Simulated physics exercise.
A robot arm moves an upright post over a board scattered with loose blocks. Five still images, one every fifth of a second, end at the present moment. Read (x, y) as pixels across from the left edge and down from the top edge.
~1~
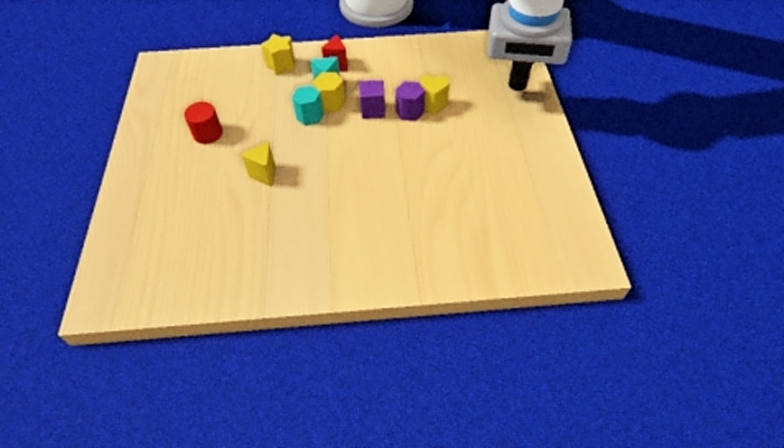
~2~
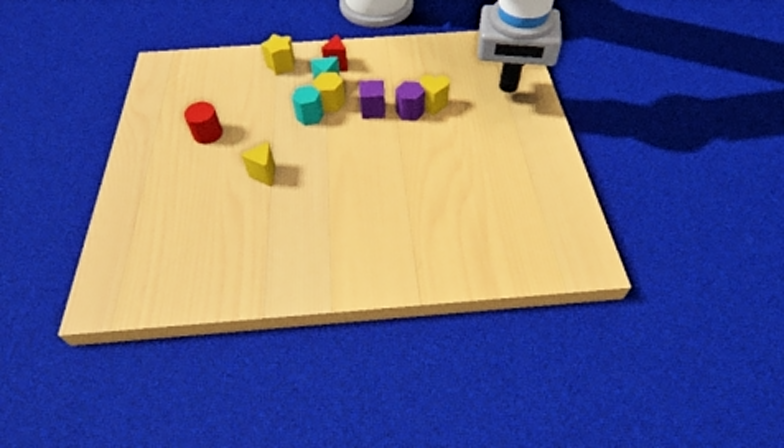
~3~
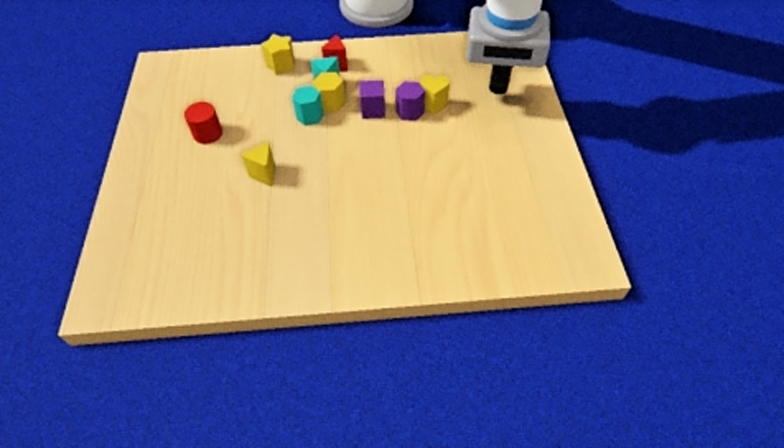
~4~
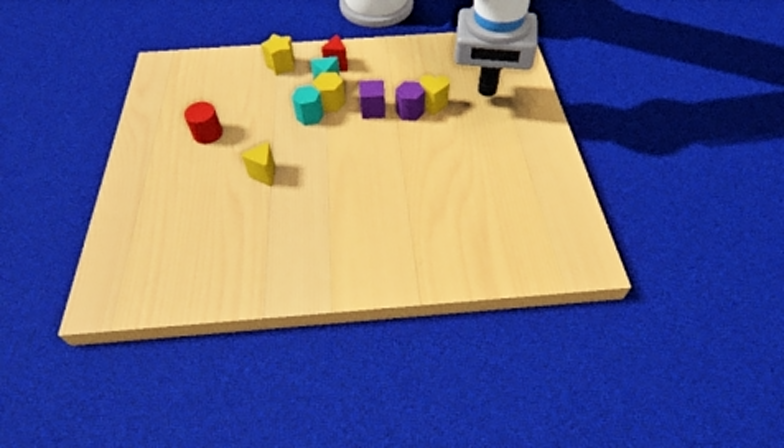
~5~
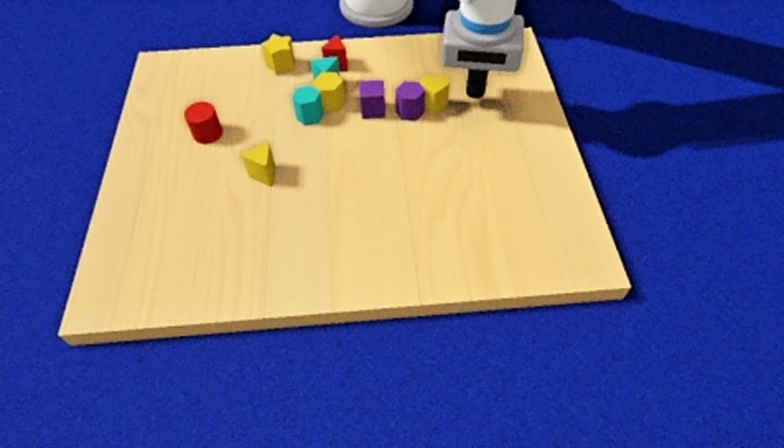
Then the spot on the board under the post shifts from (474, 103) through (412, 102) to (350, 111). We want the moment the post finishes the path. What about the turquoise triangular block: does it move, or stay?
Answer: Unmoved.
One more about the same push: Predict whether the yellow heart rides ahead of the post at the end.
The post moves past it.
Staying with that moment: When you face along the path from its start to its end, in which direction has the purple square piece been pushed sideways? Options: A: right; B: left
B - left.
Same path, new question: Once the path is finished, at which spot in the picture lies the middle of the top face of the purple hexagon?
Answer: (373, 115).
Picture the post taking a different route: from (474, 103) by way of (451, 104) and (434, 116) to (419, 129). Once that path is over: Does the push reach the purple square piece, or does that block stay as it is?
At the end of the path, it will have moved.
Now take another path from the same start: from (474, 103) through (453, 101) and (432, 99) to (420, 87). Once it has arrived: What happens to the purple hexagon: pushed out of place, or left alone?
The push reaches it.
On the path given first. One third of the way, post (432, 92); purple square piece (367, 89), turned 20° clockwise; purple hexagon (391, 95), turned 25° anticlockwise; yellow heart (409, 84), turned 15° anticlockwise.
Two thirds of the way, post (390, 94); purple square piece (346, 96), turned 75° clockwise; purple hexagon (374, 110), turned 75° anticlockwise; yellow heart (374, 93), turned 65° anticlockwise.
At the end, post (349, 101); turquoise triangular block unmoved; purple square piece (321, 108), turned 125° clockwise; purple hexagon (373, 115), turned 95° anticlockwise; yellow heart (350, 102), turned 140° anticlockwise.
